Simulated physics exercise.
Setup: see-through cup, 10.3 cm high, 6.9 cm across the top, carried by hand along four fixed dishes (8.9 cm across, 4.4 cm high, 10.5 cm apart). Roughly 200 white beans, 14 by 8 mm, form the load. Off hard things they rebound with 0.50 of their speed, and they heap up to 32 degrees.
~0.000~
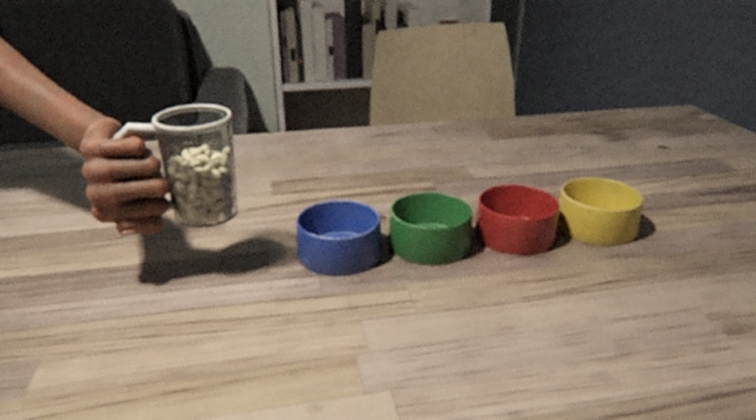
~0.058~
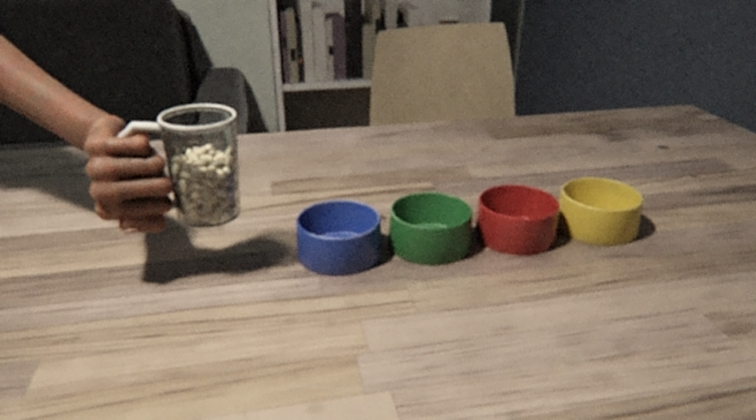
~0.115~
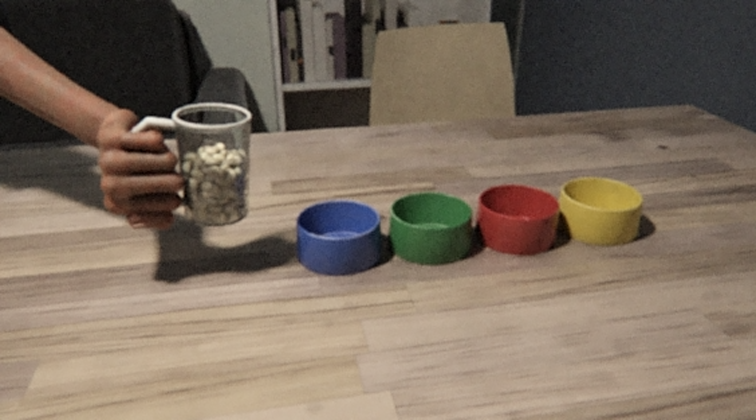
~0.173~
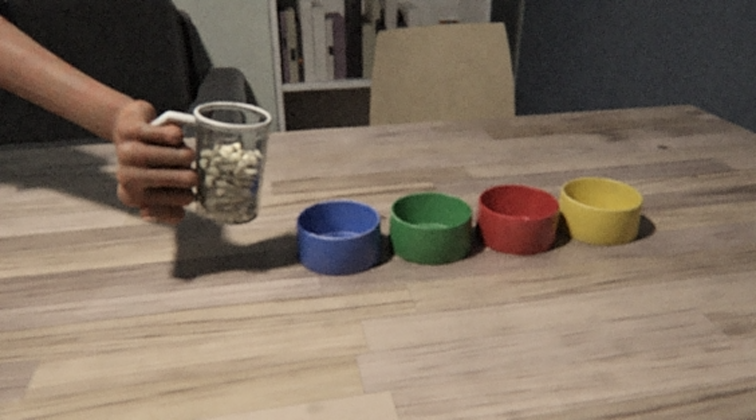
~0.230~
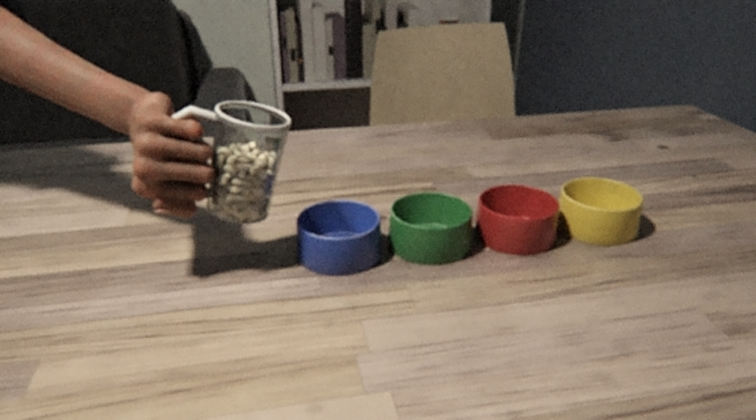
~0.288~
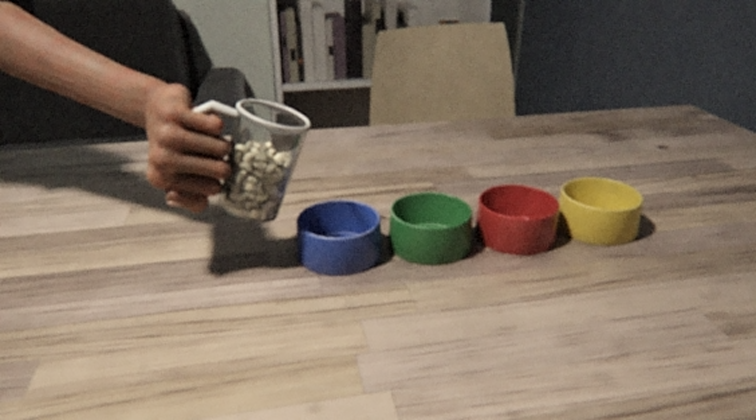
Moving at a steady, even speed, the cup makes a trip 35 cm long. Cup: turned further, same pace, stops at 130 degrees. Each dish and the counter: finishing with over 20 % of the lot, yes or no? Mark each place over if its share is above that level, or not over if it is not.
Red dish: Not over, blue dish: Not over, green dish: Not over, yellow dish: Over, counter: Over.
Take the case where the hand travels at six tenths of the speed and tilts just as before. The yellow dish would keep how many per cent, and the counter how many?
In that case: Yellow 0, and counter 40.
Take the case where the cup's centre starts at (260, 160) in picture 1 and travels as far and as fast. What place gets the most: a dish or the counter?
The winner: Yellow.
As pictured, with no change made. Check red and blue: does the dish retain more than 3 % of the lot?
With red that holds, while with blue that fails.
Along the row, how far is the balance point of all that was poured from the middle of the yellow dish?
Near 2 cm, shifted toward decreasing x.
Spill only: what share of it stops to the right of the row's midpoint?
That works out to close to 100 per cent.
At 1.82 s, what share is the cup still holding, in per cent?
It comes out close to 0 per cent.
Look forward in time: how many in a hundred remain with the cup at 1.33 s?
Some 100 per cent of the load.
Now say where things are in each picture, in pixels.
The first frame shows cup at (200, 167), tilt 0 degrees, lip at (230, 115), moved 0.0 cm; middle of the pieces at (200, 177); blue dish at (339, 219); green dish at (431, 210); red dish at (519, 202); yellow dish at (602, 194).
The second frame shows cup at (204, 166), tilt 1 degrees, lip at (235, 115), moved 0.4 cm; middle of the pieces at (203, 176).
The third frame shows cup at (215, 166), tilt 5 degrees, lip at (250, 116), moved 1.5 cm; middle of the pieces at (213, 175).
The fourth frame shows cup at (231, 164), tilt 9 degrees, lip at (270, 119), moved 3.0 cm; middle of the pieces at (228, 174).
The fifth frame shows cup at (246, 163), tilt 14 degrees, lip at (289, 121), moved 4.5 cm; middle of the pieces at (242, 172).
The sixth frame shows cup at (261, 162), tilt 19 degrees, lip at (308, 124), moved 6.0 cm; middle of the pieces at (256, 171); blue dish at (339, 219); green dish at (431, 210); red dish at (519, 202); yellow dish at (602, 194). The cup turns about 85 degrees a second and travels 26 cm a second.
After 0.91 s, tilt 71 degrees; cup holds 100 %.
After 1.33 s, tilt 106 degrees; cup holds 100 %.
After 1.82 s, tilt 130 degrees; cup holds 0 %, red 5 %, yellow 45 %.
At rest (3.0 s), red 5 %, blue 0 %, green 0 %, yellow 45 %, counter 45 %.
